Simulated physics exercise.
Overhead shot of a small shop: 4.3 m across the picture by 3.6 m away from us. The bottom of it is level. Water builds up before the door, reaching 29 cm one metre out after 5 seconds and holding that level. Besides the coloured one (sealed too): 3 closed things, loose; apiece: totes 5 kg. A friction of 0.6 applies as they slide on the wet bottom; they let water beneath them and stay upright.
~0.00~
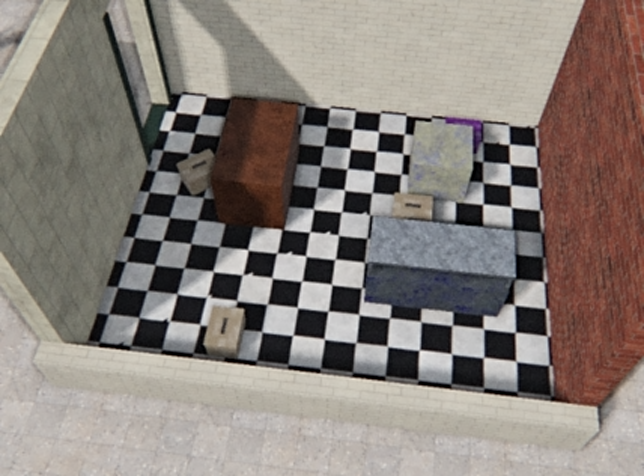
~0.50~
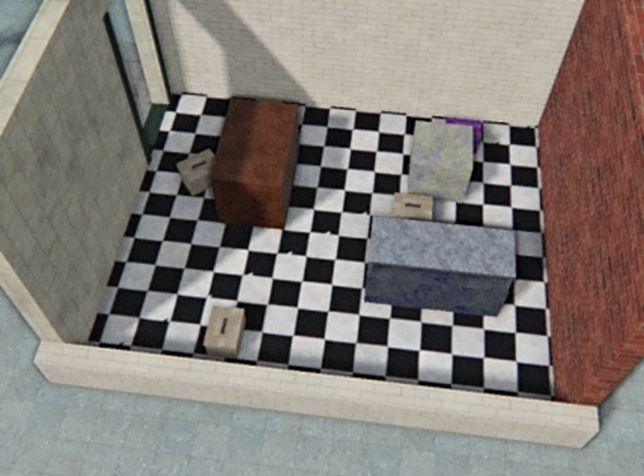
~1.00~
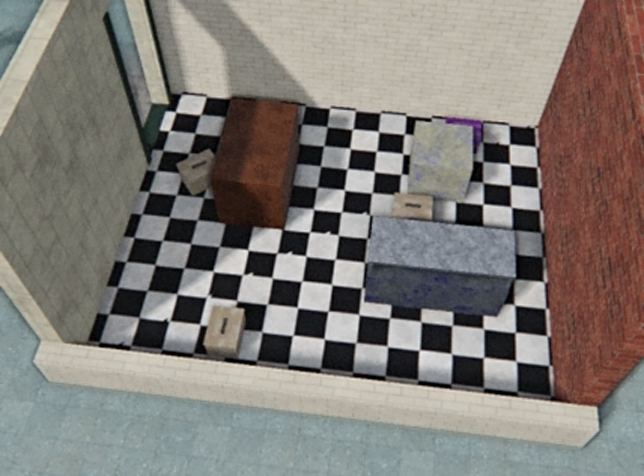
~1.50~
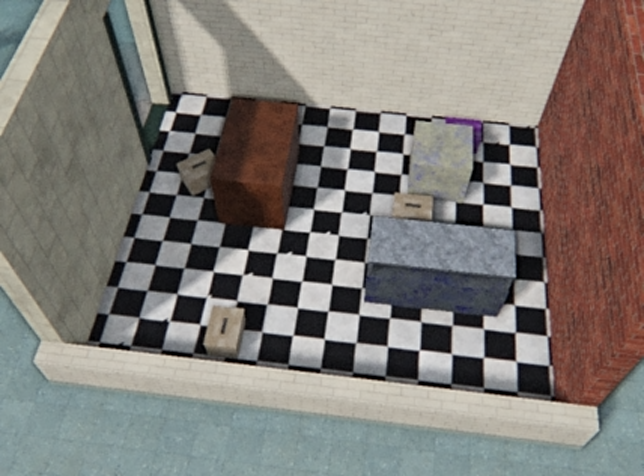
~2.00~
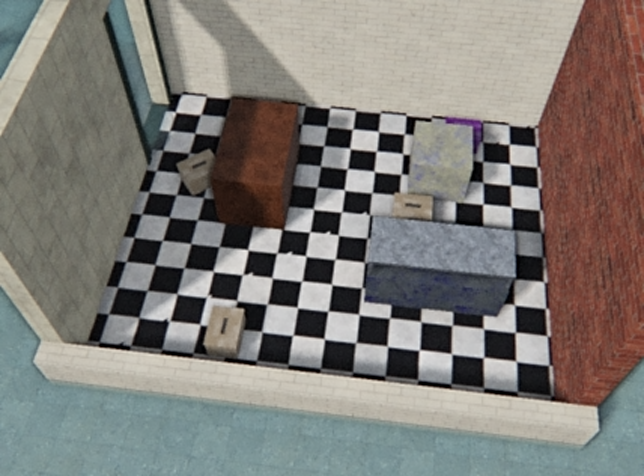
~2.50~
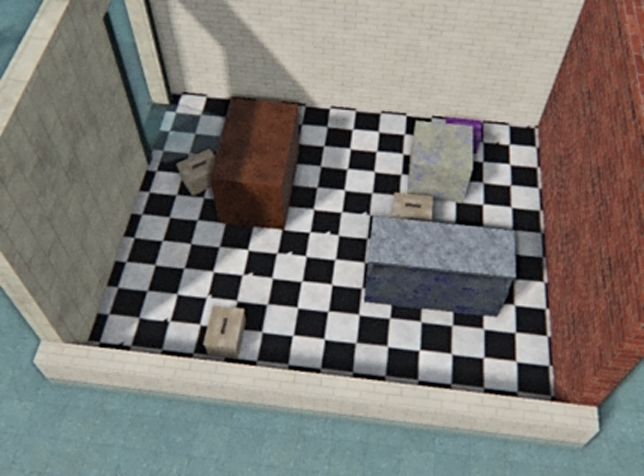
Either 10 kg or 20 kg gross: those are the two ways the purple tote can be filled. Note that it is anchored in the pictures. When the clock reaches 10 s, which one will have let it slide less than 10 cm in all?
Answer: Neither.
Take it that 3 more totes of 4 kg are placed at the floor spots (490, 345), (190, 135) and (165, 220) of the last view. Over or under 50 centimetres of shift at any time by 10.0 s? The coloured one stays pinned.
Note, in sequence: Not exceeded, exceeded, exceeded.
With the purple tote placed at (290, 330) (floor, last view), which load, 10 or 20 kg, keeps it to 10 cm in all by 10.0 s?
Short answer: Heavier load only.
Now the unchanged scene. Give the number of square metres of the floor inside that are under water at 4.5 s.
Somewhere around 4.5 m2, roughly.
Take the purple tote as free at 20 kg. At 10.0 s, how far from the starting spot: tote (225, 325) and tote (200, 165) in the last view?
One is off by 200 cm, the other by 250 cm, in the order asked.
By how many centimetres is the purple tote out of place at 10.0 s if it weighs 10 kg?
Roughly 200 cm.
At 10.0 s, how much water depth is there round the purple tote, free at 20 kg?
Roughly 12 cm.
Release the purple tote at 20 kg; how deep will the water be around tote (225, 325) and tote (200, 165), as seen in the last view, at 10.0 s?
Depth approx. 5 cm / 6 cm.
After 3.5 s the purple tote would be 0 cm from its start with 10 kg and 0 cm from its start with 20 kg; 0 cm of water round it then.
After 4.5 s the purple tote would be 0 cm from its start with 10 kg and 0 cm from its start with 20 kg; 0 cm of water round it then.
After 7.0 s the purple tote would be 70 cm from its start with 10 kg and 7 cm from its start with 20 kg; 10 cm of water round it then.
After 10.0 s the purple tote would be 191 cm from its start with 10 kg and 53 cm from its start with 20 kg; 12 cm of water round it then.
